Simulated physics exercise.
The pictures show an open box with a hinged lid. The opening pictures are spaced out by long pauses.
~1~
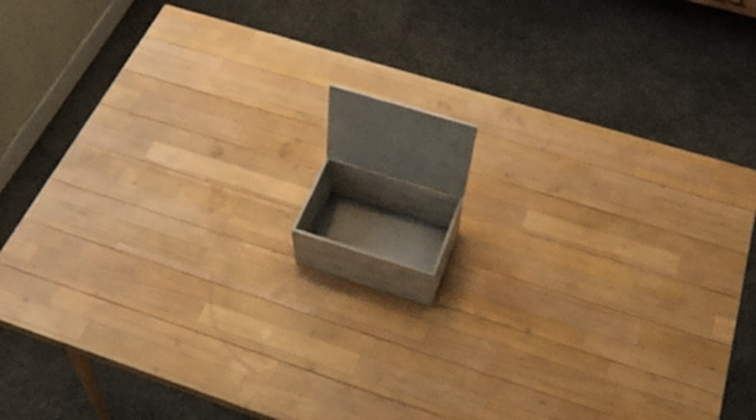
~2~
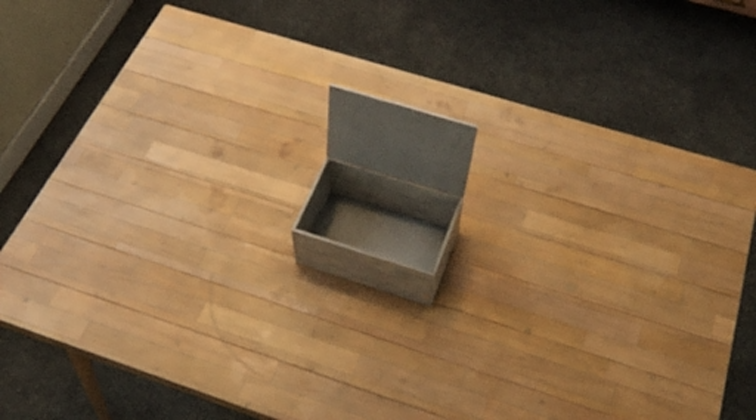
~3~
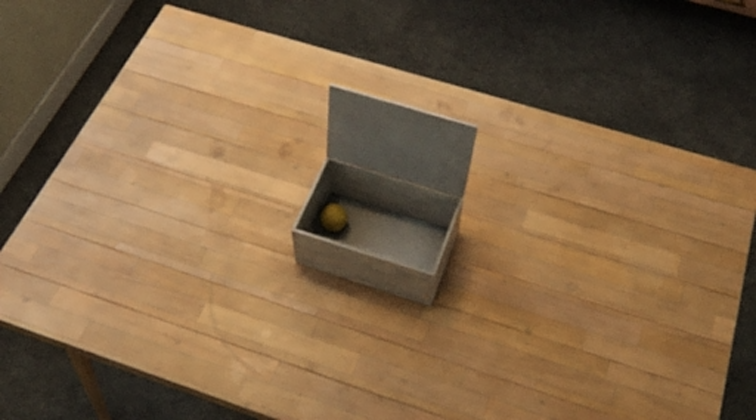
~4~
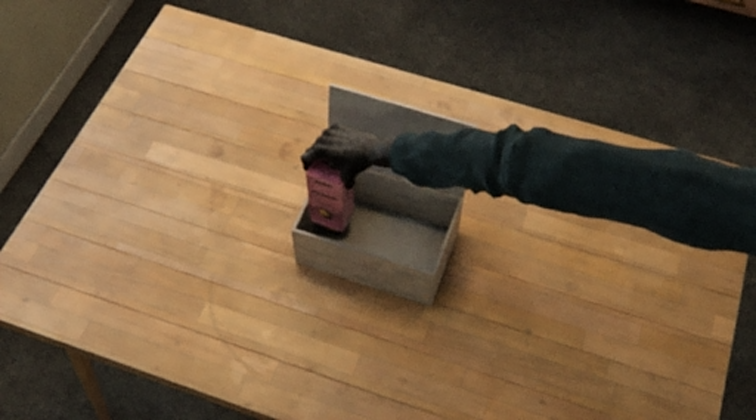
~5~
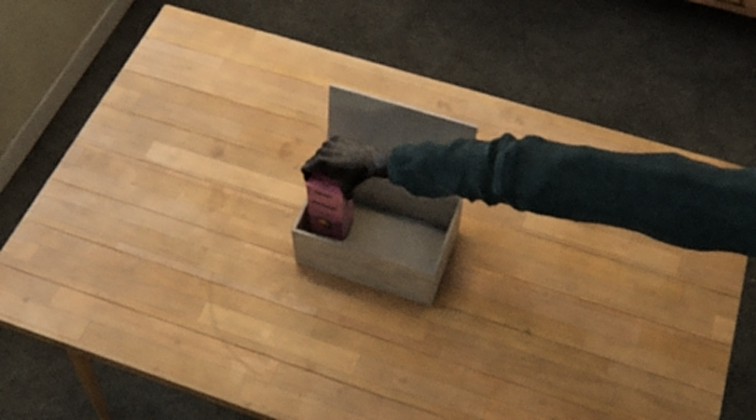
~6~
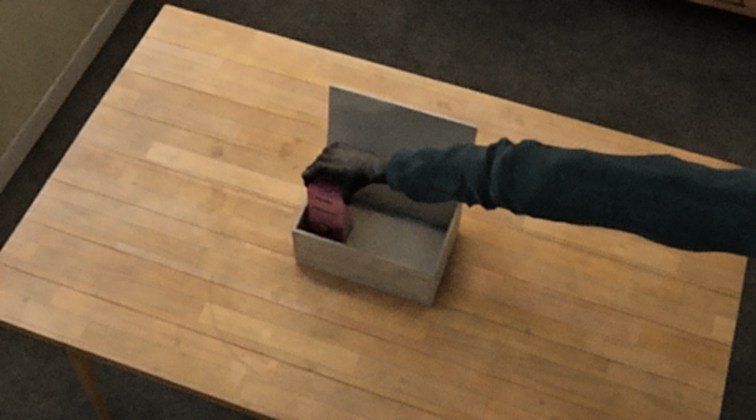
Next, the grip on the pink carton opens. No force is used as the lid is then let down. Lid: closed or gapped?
Most likely the lid won't land on the rim.
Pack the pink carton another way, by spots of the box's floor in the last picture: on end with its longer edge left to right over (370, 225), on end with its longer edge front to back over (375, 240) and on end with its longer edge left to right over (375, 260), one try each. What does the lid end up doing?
The first placement leaves the lid partly open, the second partly open, and the third partly open.
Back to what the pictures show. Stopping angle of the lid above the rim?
I'd say roughly 20 degrees above the rim.
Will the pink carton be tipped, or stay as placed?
Result: The pink carton remains as it was set.
Then, 1.20 s after the last picture, lid starting down; pink carton slid about its own width near (325, 228); yellow lemon rolled about its own width.
Then, 1.90 s after the last picture, lid 28° above the rim; pink carton slid about its own width near (325, 228); yellow lemon rolled about its own width.
At rest, lid 22° above the rim; moved from the start, yellow lemon and pink carton. Seen from the same camera at the end, pink carton near (325, 227).
